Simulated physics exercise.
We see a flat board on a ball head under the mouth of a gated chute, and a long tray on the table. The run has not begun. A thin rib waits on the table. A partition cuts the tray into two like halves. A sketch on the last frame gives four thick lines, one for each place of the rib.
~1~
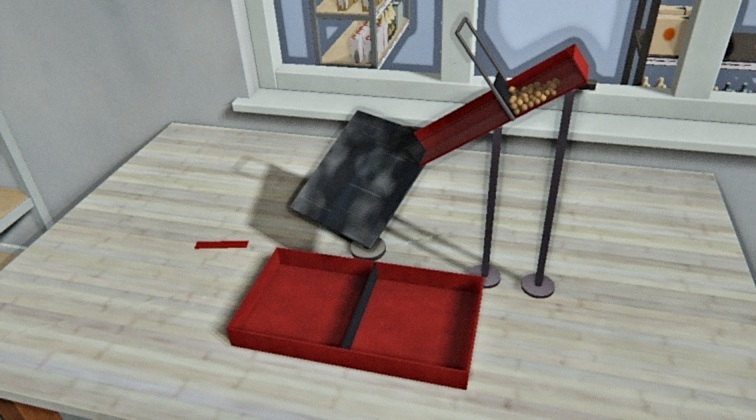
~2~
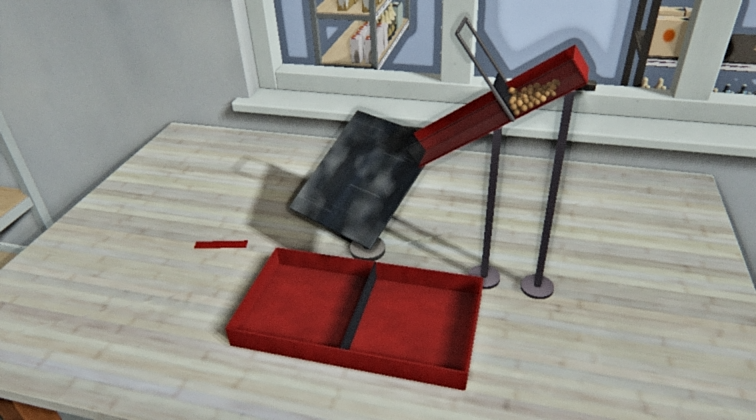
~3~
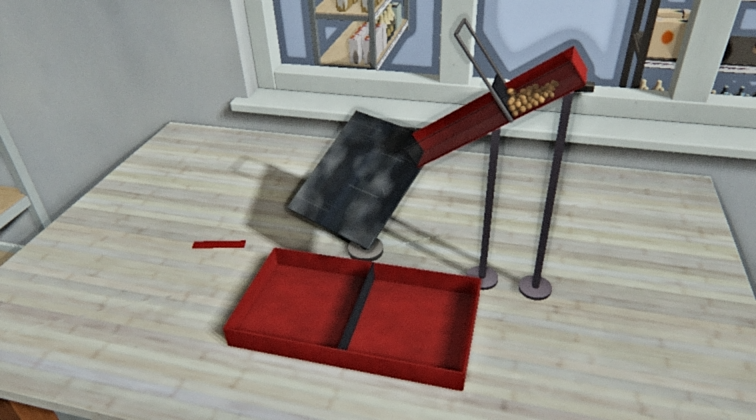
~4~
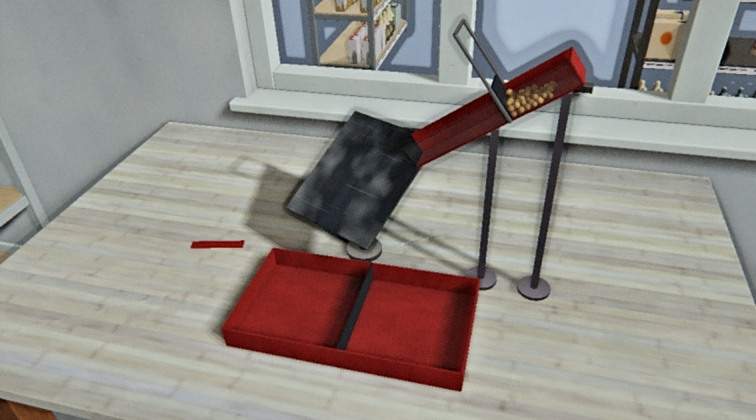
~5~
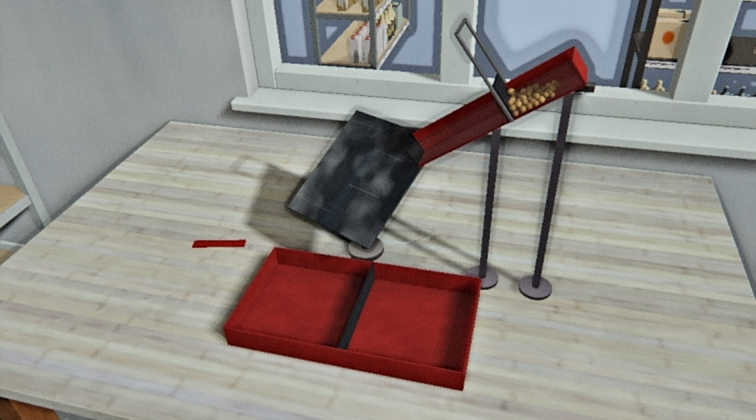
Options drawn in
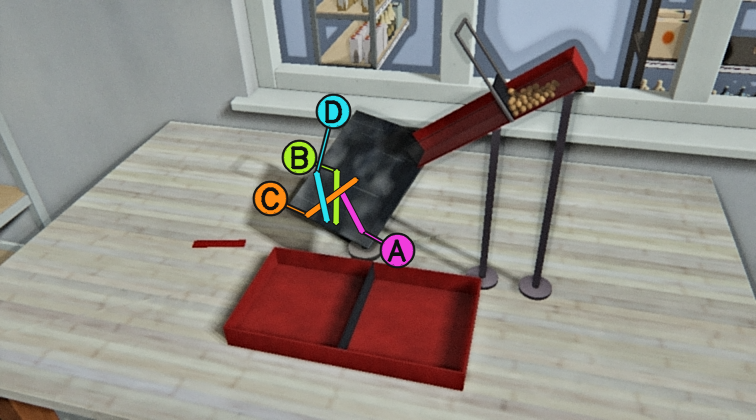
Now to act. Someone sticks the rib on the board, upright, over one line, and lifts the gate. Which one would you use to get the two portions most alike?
The best line is A.
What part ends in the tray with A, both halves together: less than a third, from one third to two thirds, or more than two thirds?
Line A gives more than two thirds.
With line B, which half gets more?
More lands on the left.
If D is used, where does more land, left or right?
Left.
On the marked copy, line A from (339, 187) to (361, 230); line B from (336, 171) to (336, 222); line C from (355, 179) to (307, 215); line D from (316, 173) to (326, 220).
Choosing A, of what is caught, close to a third in the left half, close to two thirds in the right.
Choosing B, of what is caught, all but a few in the left half, a small share in the right.
Choosing C, of what is caught, the whole lot in the left half, none at all in the right.
Choosing D, of what is caught, the whole lot in the left half, none at all in the right.
